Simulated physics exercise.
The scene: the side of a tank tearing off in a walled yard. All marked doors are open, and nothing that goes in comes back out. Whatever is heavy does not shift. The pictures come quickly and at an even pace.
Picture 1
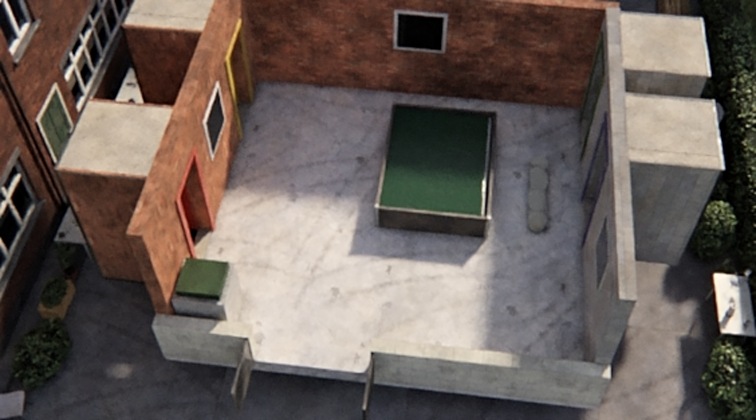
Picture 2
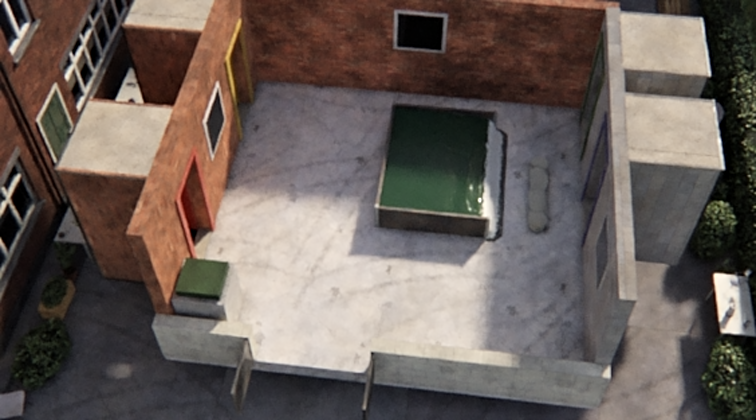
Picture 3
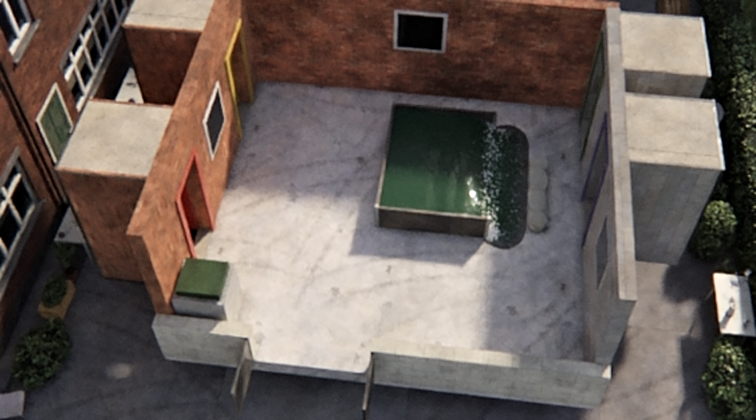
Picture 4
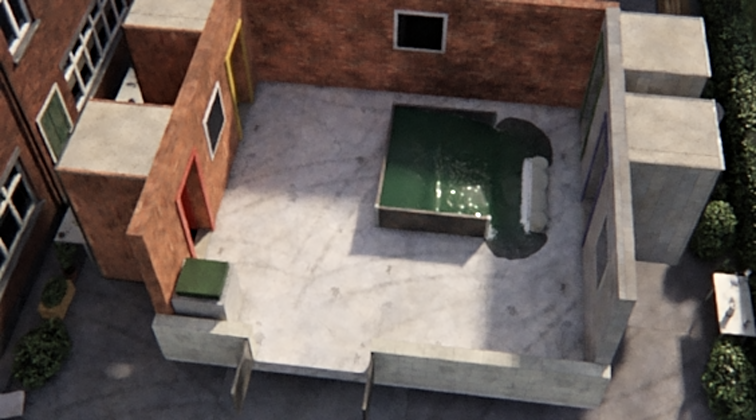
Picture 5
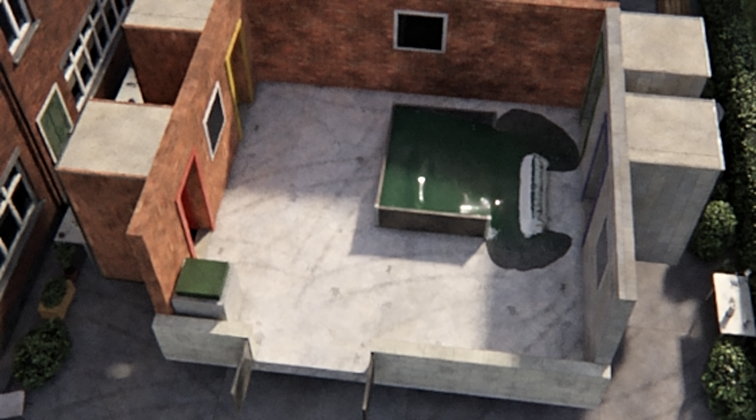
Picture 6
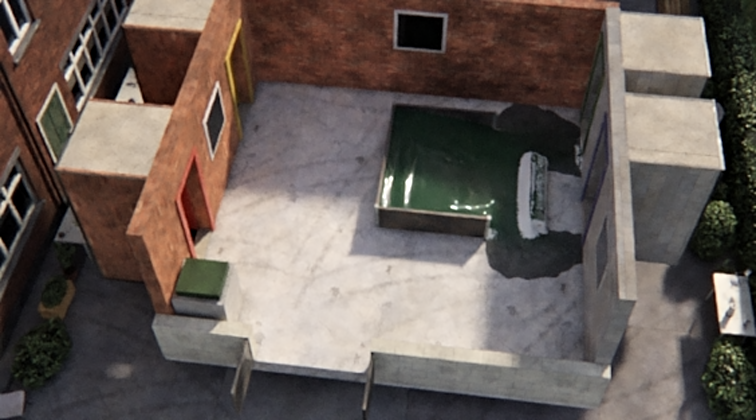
In the video, an open tank of green water stands in a brick-walled yard until its right side gives way and water pours out, spreading rightward across the pale floor around a low block and reaching the right wall.
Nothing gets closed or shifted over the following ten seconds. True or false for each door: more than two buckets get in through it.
The blue door: False; the green door: True; the red door: False; the yellow door: True.
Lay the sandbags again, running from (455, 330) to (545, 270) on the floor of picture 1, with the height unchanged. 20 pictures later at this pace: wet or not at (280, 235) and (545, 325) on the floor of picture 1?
In order, the first spot is unflooded and the second is inundated.
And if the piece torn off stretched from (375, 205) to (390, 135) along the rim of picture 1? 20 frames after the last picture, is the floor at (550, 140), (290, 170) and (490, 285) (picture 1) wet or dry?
In that order: Clear, awash, dry.
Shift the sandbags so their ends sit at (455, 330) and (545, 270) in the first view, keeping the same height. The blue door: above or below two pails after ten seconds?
As for the blue door, it tops the threshold.
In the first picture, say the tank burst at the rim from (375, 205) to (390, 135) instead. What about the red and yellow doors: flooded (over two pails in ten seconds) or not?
My reading: The red door floods; the yellow door passes that mark.
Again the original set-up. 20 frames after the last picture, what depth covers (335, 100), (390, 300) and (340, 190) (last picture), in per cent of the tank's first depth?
About 0 per cent, then 0 per cent, then 0 per cent.
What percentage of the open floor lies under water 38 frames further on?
About 70 in a hundred.
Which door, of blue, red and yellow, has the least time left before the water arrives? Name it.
Looks like the blue one gets there first.
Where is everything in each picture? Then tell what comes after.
In the first frame, still water in the open tank at (439, 161).
In the second frame, water pours out at (489, 177) and has run to (499, 132).
In the third frame, the front is at (511, 129), out from the gap at (489, 178).
In the fourth frame, the front is at (527, 126), out from the gap at (489, 178).
In the fifth frame, the front is at (550, 257), out from the gap at (488, 178).
In the sixth frame, the front is at (579, 133), out from the gap at (488, 178).
A moment on, water covers 20 % of the floor; the blue door wet at the sill, nothing in, the green door under two buckets in, the red door not reached, the yellow door not reached.
Next, water covers 30 % of the floor; the blue door wet at the sill, nothing in, the green door over two buckets in, the red door not reached, the yellow door not reached.
Then, water covers 40 % of the floor; the blue door wet at the sill, nothing in, the green door far over two buckets in, the red door not reached, the yellow door not reached.
Later, water covers 70 % of the floor; the blue door wet at the sill, nothing in, the green door far over two buckets in, the red door not reached, the yellow door under two buckets in.
In the end, water covers 95 % of the floor; the blue door wet at the sill, nothing in, the green door far over two buckets in, the red door wet at the sill, nothing in, the yellow door over two buckets in.
